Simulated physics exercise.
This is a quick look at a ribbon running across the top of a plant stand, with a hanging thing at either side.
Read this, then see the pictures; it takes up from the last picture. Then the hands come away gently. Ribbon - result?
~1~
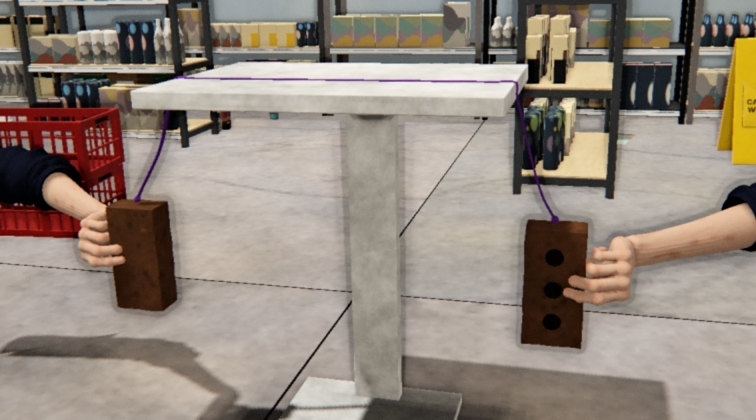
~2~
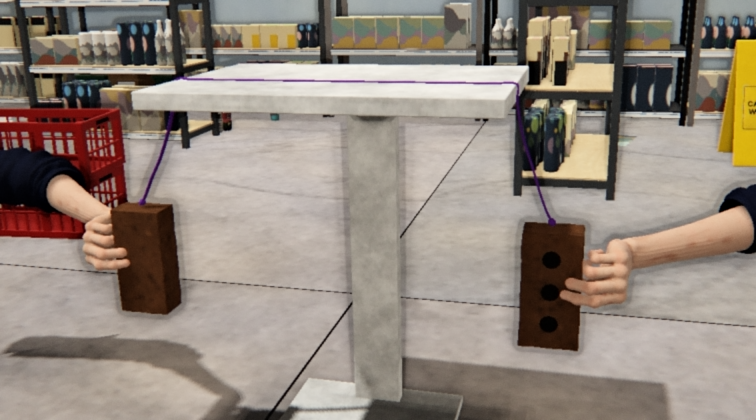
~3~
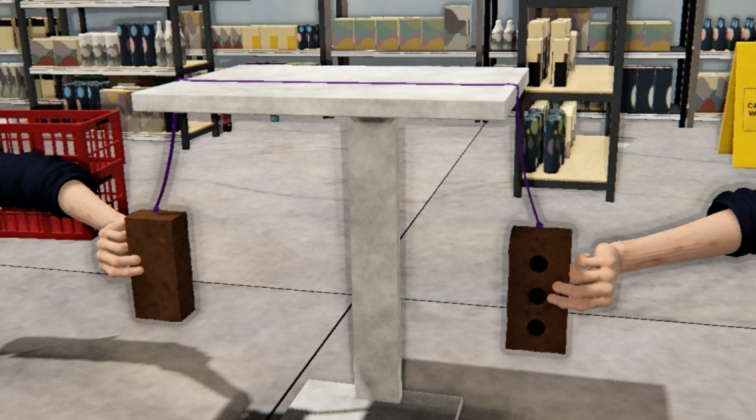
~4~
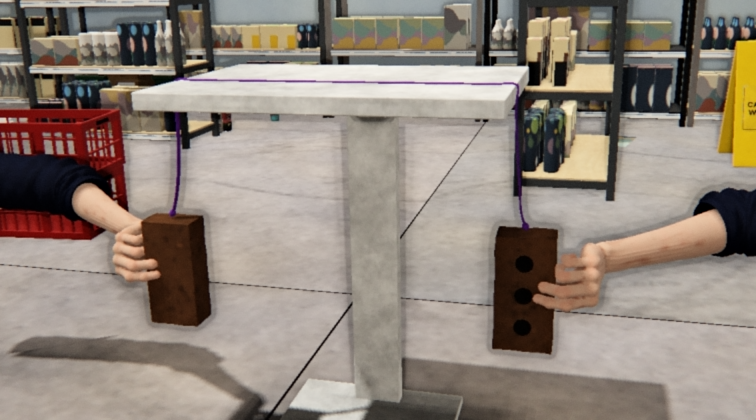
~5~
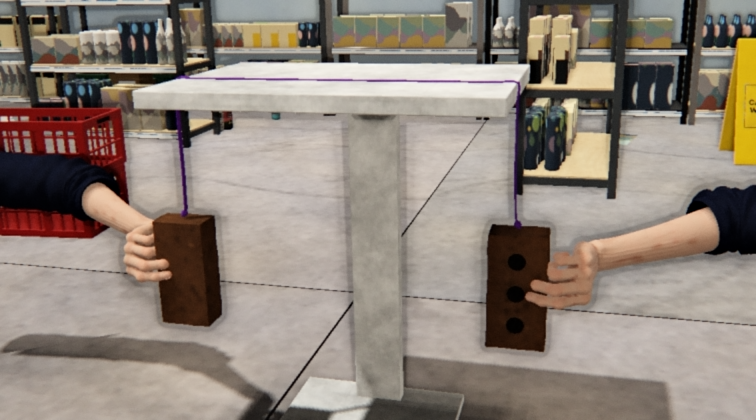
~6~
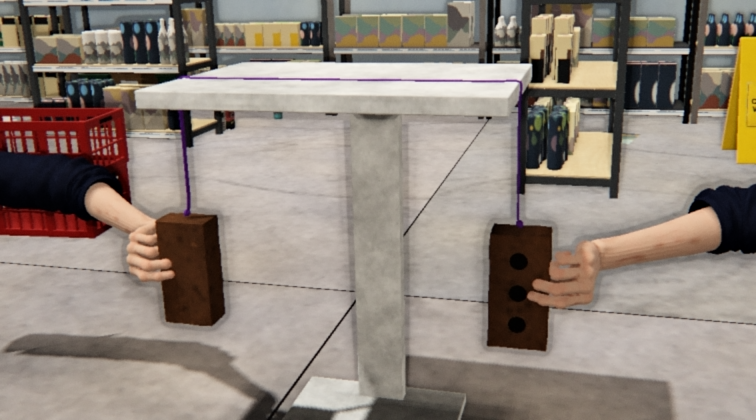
No motion.
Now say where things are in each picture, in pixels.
The first picture shows left brick (142, 255); right brick (554, 284); ribbon over the top (335, 80).
The second picture shows left brick (147, 258); right brick (551, 286).
The third picture shows left brick (161, 265); right brick (539, 289).
The fourth picture shows left brick (177, 269); right brick (525, 290).
The fifth picture shows left brick (188, 269); right brick (518, 288).
The sixth picture shows left brick (191, 269); right brick (520, 287); ribbon over the top (338, 80).
Then, 0.20 s on from there, left brick still level near (193, 271); right brick still level near (518, 288).
Then, 0.78 s on from there, left brick still level near (200, 271); right brick still level near (511, 288).
Then, 1.44 s on from there, left brick still level near (194, 271); right brick still level near (516, 288).
In the end, left brick still level near (201, 271); right brick still level near (509, 287). The ribbon keeps its balance.
